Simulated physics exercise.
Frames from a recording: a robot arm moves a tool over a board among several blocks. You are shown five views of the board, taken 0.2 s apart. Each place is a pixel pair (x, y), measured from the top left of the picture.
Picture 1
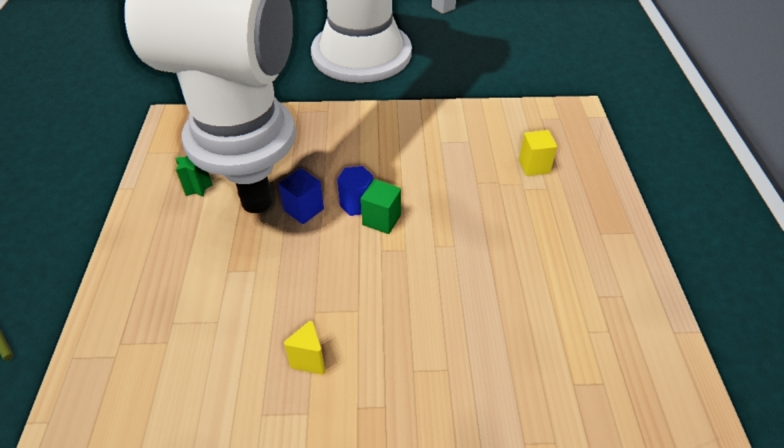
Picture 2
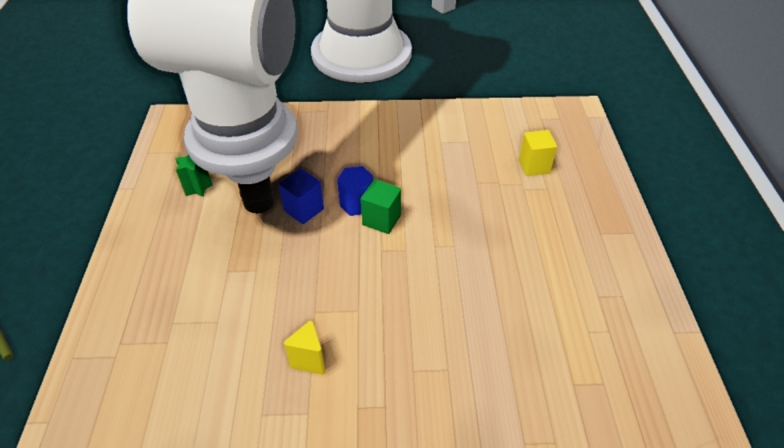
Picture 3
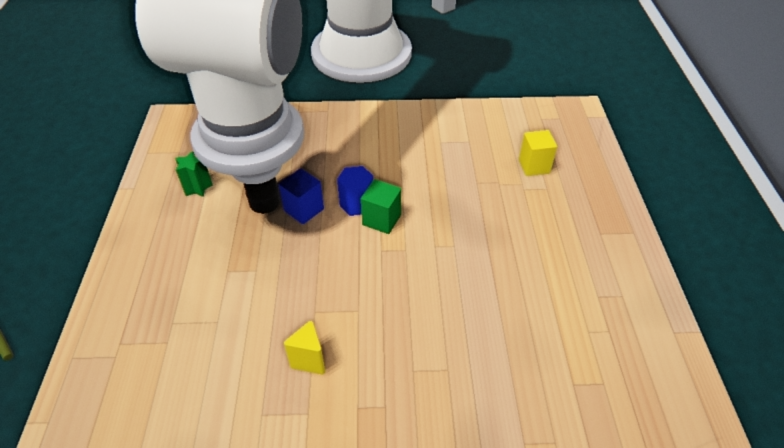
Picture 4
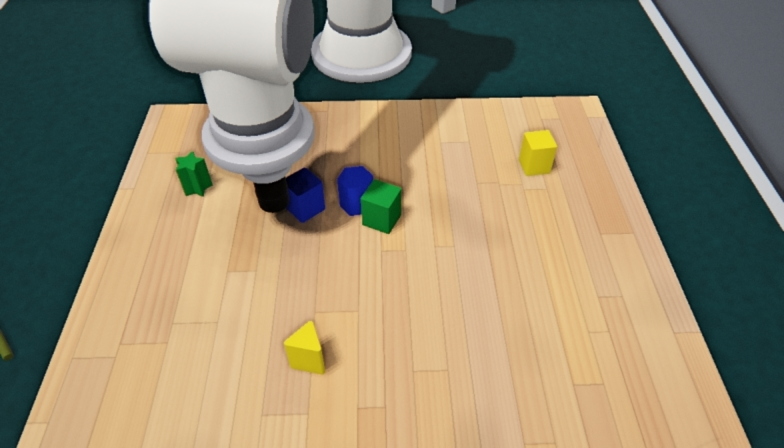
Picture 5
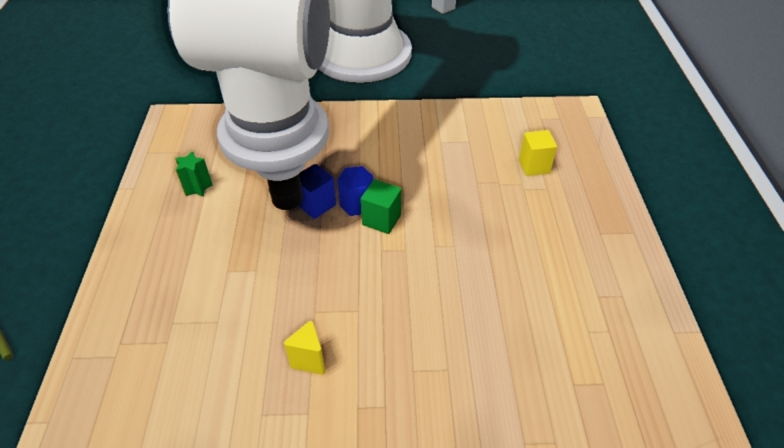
A robot arm moves slightly right and nudges a blue block toward another blue block.
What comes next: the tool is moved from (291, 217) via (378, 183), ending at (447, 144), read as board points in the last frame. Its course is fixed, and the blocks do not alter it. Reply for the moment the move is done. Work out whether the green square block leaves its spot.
At the end, its place is different.
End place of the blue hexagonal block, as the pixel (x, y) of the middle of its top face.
My best guess is (405, 168).
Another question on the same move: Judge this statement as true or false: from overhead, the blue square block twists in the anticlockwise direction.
True
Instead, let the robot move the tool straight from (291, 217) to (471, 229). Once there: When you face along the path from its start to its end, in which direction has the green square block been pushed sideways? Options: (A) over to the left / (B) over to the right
That would be A.
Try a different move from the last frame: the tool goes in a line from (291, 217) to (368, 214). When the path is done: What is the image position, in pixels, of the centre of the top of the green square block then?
I predict (403, 193).
What follows on the original path. One third of the way, tool at (350, 178); blue square block at (353, 147), turned 50° anticlockwise; blue hexagonal block at (380, 171), turned 35° clockwise; green square block at (389, 194), turned 30° clockwise.
Two thirds of the way, tool at (404, 153); blue square block at (358, 141), turned 80° anticlockwise; blue hexagonal block at (405, 168), turned 90° clockwise; green square block at (391, 194), turned 40° clockwise.
At the end, tool at (449, 127); blue square block at (358, 141), turned 80° anticlockwise; blue hexagonal block at (405, 168), turned 90° clockwise; green square block at (391, 194), turned 40° clockwise.
